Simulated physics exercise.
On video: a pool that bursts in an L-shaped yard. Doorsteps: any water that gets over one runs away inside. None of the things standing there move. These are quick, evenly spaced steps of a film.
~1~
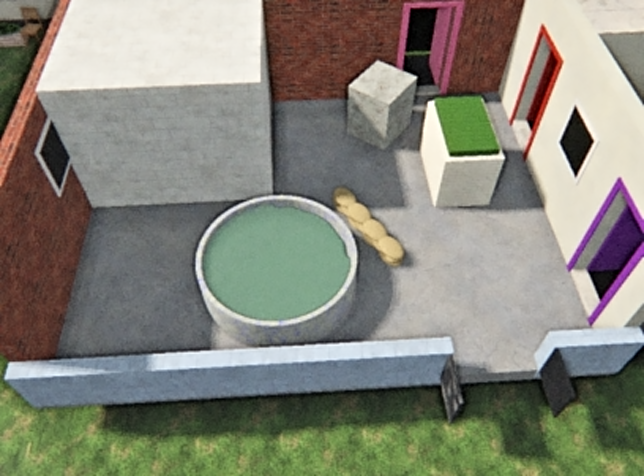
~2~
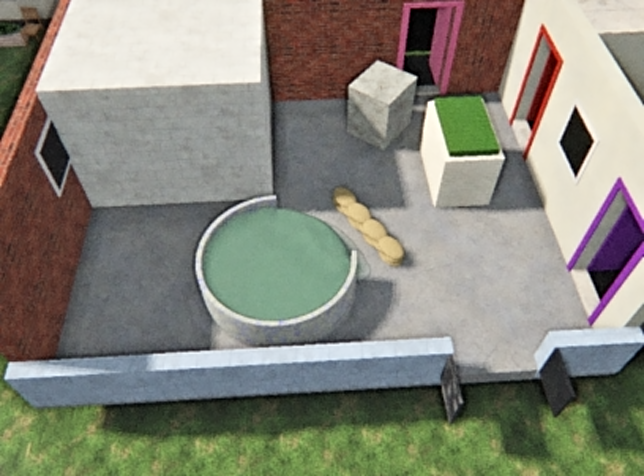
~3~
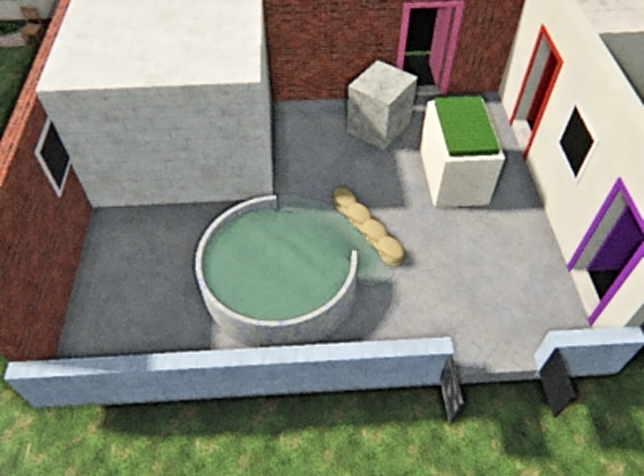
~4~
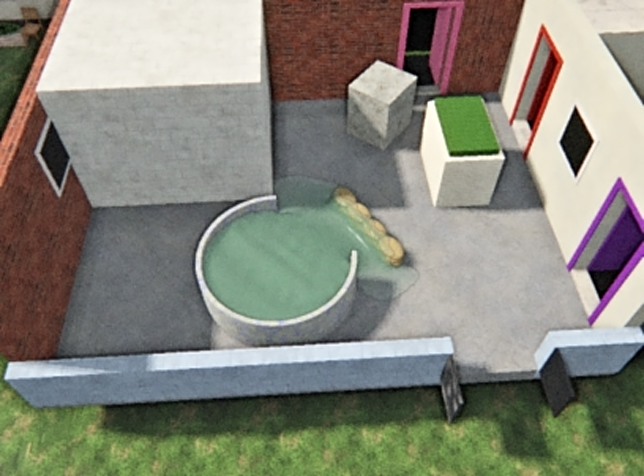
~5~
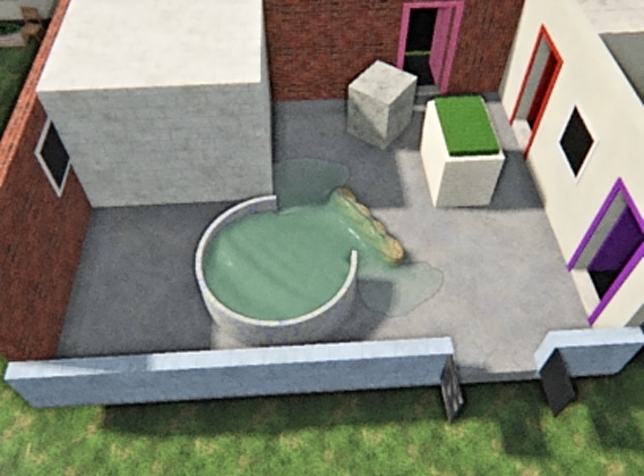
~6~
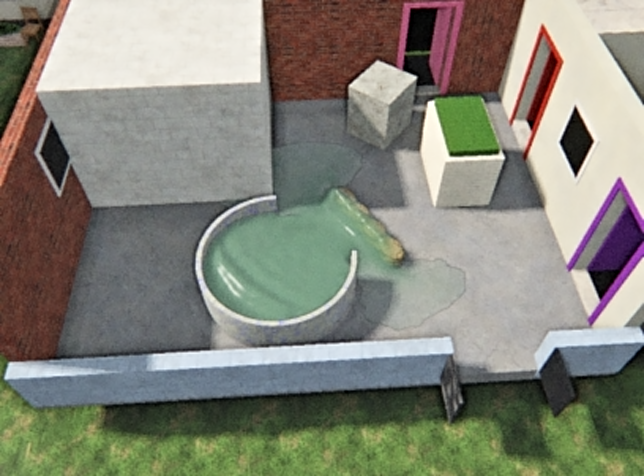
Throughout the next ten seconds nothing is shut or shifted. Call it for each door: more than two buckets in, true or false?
Purple door false, pink door false, red door false.
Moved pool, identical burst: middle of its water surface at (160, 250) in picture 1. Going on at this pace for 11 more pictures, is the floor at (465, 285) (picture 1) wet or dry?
Well, it ends up unwetted there.
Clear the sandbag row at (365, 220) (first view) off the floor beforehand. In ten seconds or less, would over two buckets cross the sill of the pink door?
As for the pink one, it tops the limit.
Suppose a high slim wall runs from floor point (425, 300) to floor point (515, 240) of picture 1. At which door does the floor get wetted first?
It would be the pink door.
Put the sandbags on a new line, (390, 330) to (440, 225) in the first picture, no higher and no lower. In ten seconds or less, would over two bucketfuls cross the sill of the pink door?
So pink door surpasses it, one by one.
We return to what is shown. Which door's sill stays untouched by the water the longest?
My pick is the red-painted one.
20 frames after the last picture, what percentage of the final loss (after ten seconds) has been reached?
It should be close to 30 percent by then.
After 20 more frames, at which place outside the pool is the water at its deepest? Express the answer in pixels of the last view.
My finger goes to (353, 102).
A moment on, water covers 40 % of the floor; the purple door not reached, the pink door not reached, the red door not reached.
Next, water covers 50 % of the floor; the purple door not reached, the pink door wet at the sill, nothing in, the red door not reached.
Then, water covers 60 % of the floor; the purple door wet at the sill, nothing in, the pink door wet at the sill, nothing in, the red door not reached.
Later, water covers 85 % of the floor; the purple door wet at the sill, nothing in, the pink door wet at the sill, nothing in, the red door wet at the sill, nothing in.
In the end, water covers 95 % of the floor; the purple door under two buckets in, the pink door wet at the sill, nothing in, the red door wet at the sill, nothing in.
